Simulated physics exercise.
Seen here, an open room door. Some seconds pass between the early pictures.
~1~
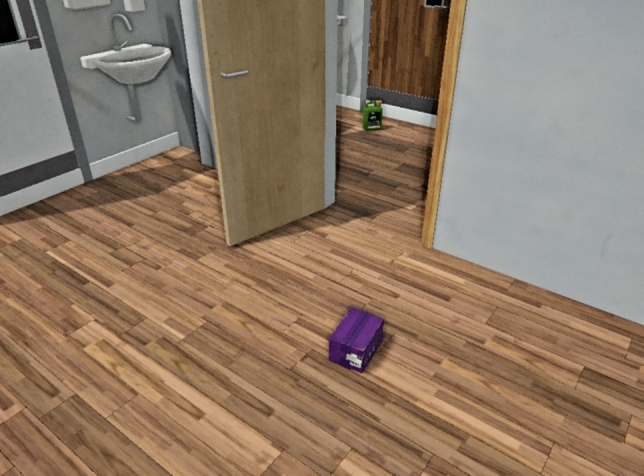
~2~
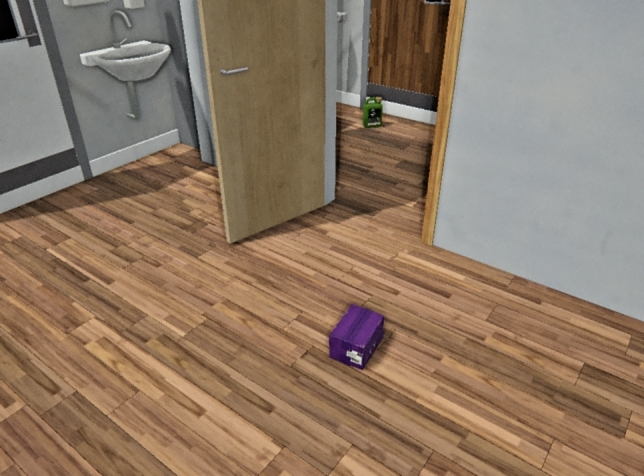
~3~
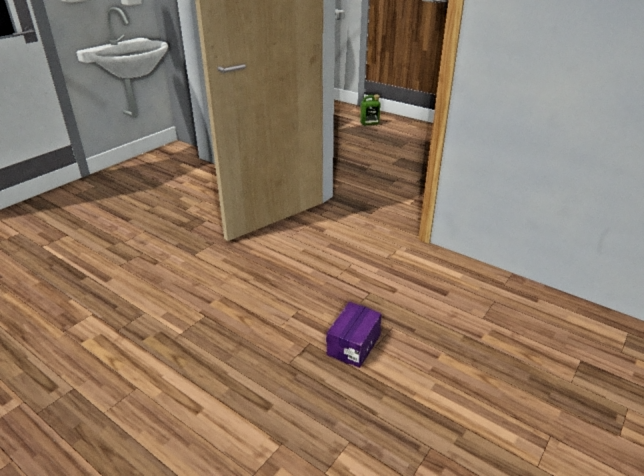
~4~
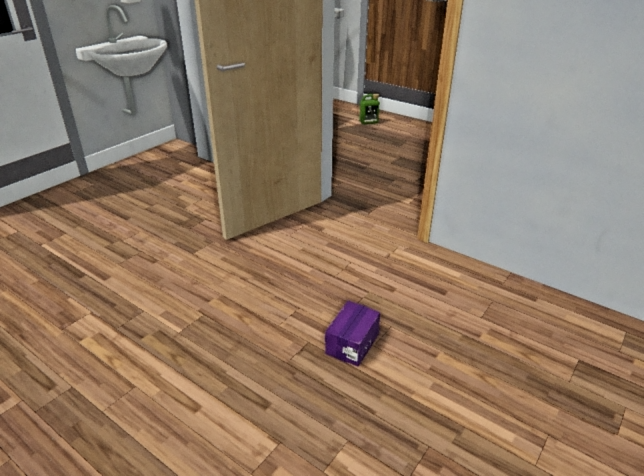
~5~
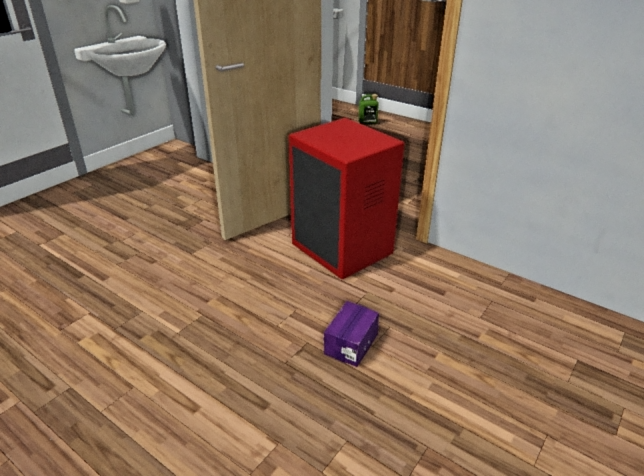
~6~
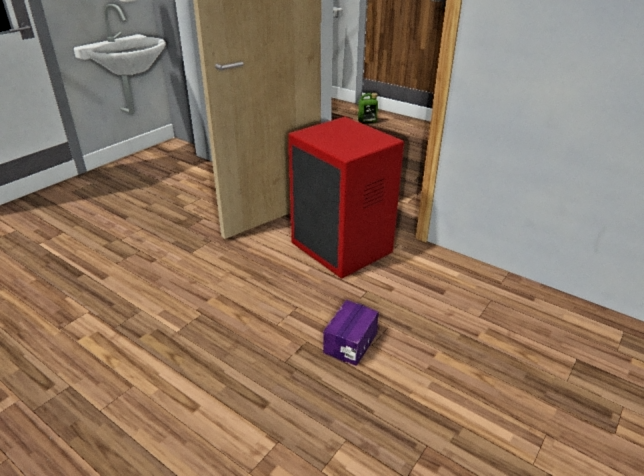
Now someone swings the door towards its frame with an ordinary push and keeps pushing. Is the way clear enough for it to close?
In the end the door stops short.
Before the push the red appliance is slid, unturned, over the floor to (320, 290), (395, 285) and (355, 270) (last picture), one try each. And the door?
First, it is blocked; second, it reaches the frame; third, it is blocked.
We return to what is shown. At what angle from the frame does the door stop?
Some 75° open.
Then, 0.30 s on from there, door at 99°.
Then, 0.50 s on from there, door at 91°.
Then, 0.70 s on from there, door at 81°.
Then, 0.90 s on from there, door at 73°.
In the end, door at 73°; both unmoved. At the end, from the last picture's camera, red appliance near (344, 196).
